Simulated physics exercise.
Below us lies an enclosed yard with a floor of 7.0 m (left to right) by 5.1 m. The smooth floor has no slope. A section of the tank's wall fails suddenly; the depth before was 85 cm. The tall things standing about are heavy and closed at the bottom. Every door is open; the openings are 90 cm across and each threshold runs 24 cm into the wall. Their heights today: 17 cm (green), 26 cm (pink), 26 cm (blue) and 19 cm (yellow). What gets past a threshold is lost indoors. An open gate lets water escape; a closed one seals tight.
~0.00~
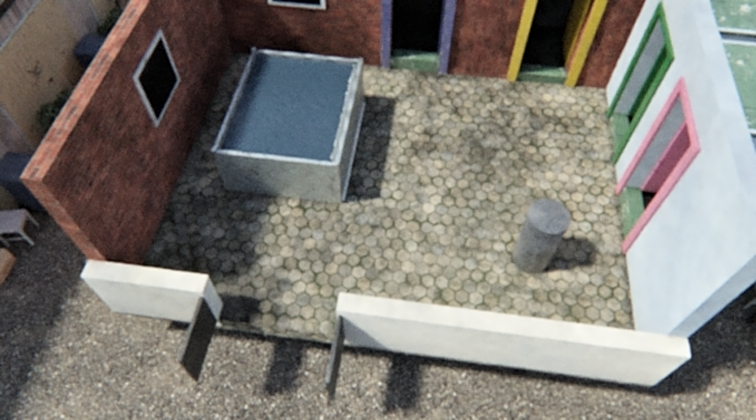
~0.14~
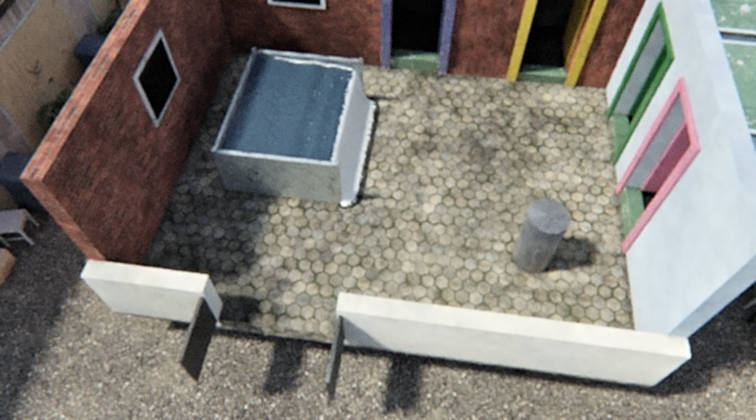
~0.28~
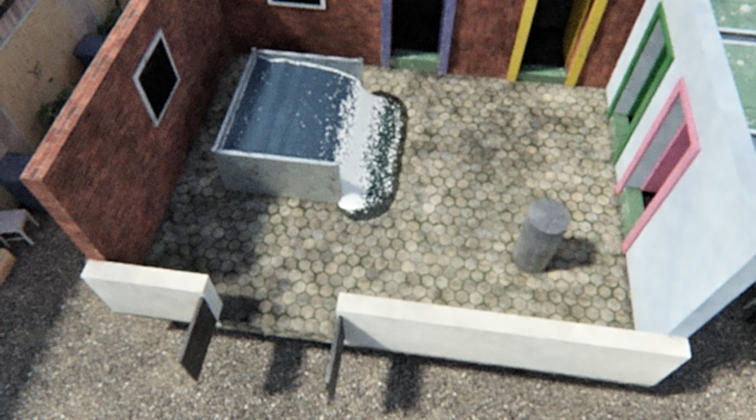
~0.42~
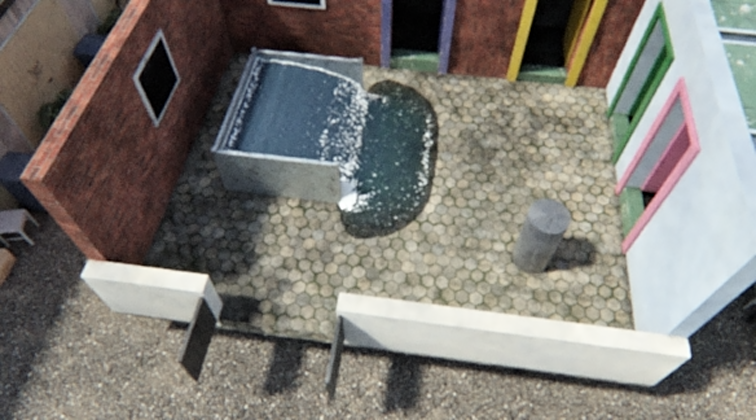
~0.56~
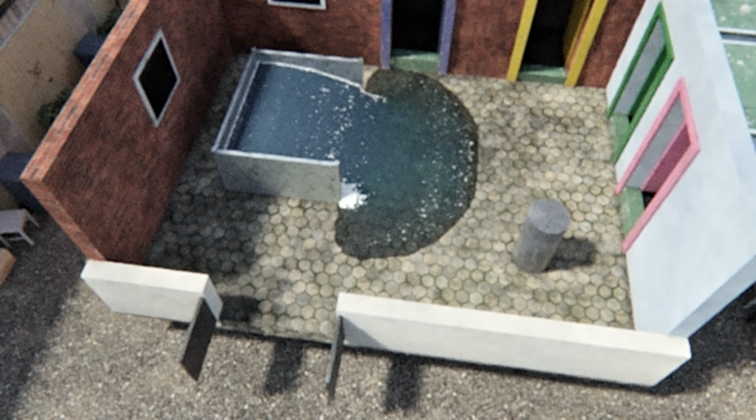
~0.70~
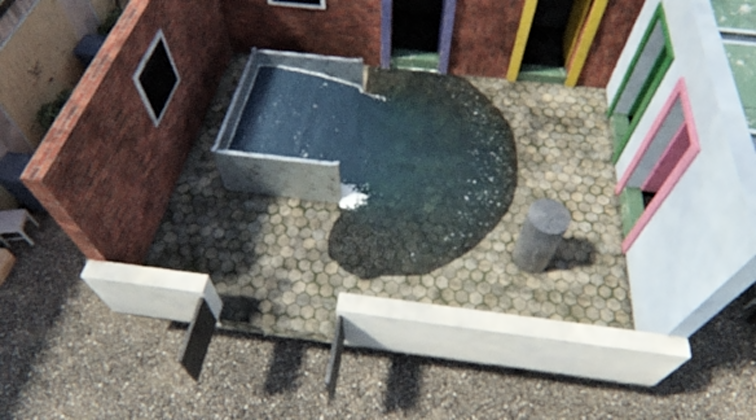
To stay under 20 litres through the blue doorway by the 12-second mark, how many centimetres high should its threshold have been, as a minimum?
It would have to be roughly 8 cm high.
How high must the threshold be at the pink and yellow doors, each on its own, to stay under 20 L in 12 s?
About 31 cm at pink and 20 cm at yellow.
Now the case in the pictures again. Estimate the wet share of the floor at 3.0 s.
About 65 per cent.
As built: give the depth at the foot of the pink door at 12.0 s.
About 6.0 cm.
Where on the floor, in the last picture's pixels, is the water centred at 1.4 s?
Around (389, 154).
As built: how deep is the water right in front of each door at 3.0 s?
Depths in cm: Green 33, pink 25, blue 6, yellow 24.
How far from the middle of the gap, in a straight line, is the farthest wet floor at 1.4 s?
Some 4.6 m out.
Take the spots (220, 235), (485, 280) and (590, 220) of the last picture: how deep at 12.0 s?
About 8, 5 and 6 cm.
After 1.4 s water covers 60 % of the floor, deepest (32 cm) near (608, 175); 12 cm at the blue door, 0 litres in over its 26 cm threshold.
After 3.0 s water covers 65 % of the floor, deepest (35 cm) near (628, 357); 6 cm at the blue door, 0 litres in over its 26 cm threshold.
After 12.0 s water covers 95 % of the floor, deepest (14 cm) near (261, 57); 9 cm at the blue door, 0 litres in over its 26 cm threshold.
At the blue door as built, the water arrived by 0.7 s and peaked near 12 cm at 1.2 s.
Run again over the same 12 s with other heights there, 35 litres in over 7 cm, 10 litres over 9.5 cm. The limit of 20 litres is kept from about 8 cm up.
